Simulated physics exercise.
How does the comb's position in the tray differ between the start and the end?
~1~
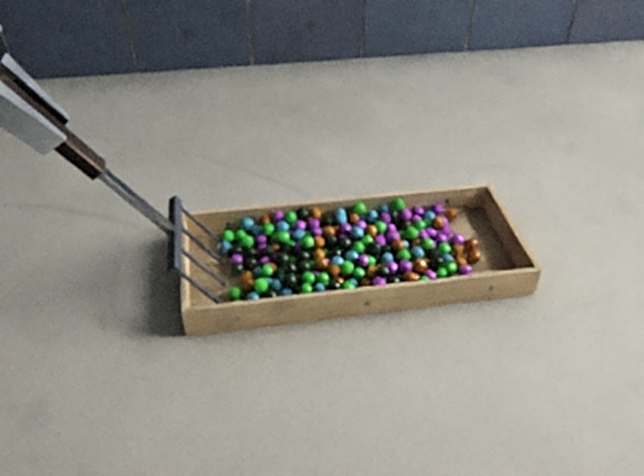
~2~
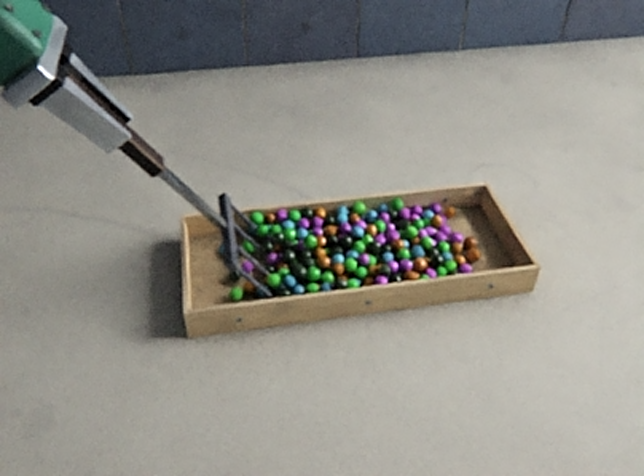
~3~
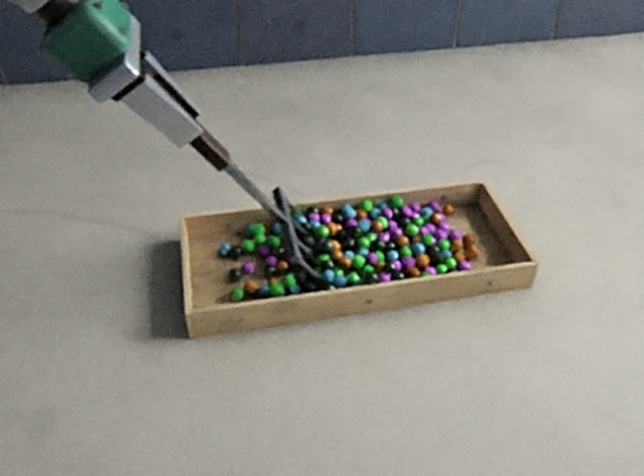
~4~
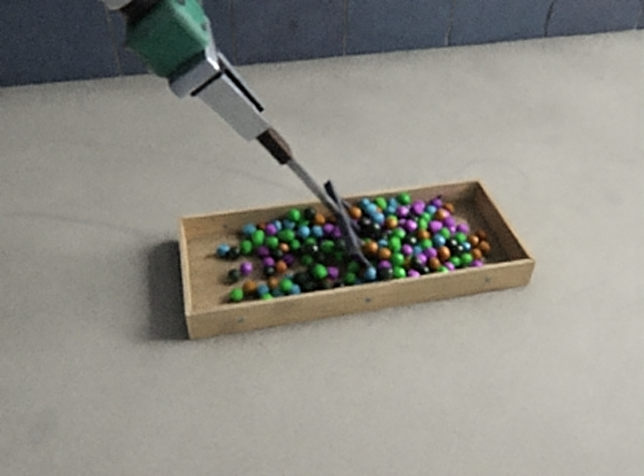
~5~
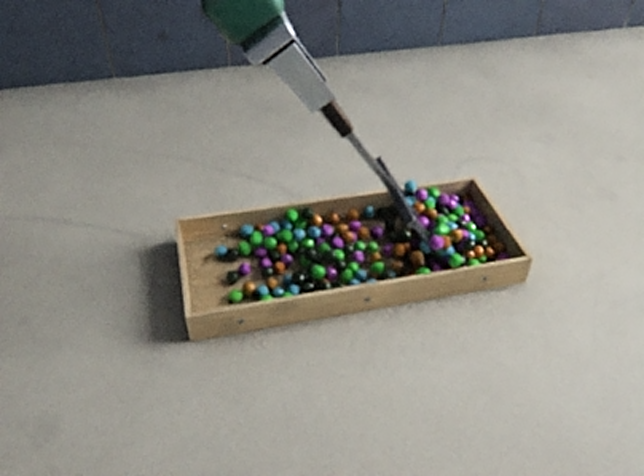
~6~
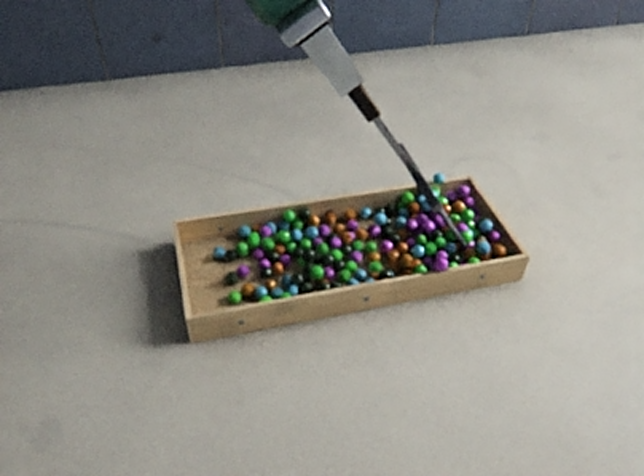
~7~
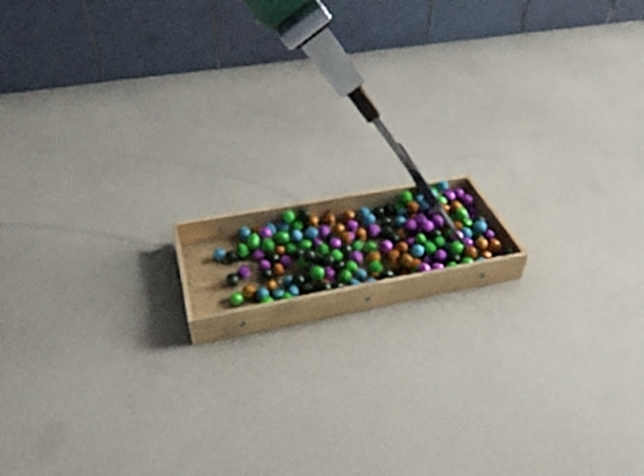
At the start the comb is at the left end of the tray, and by the end it is among the sweets near the right end.
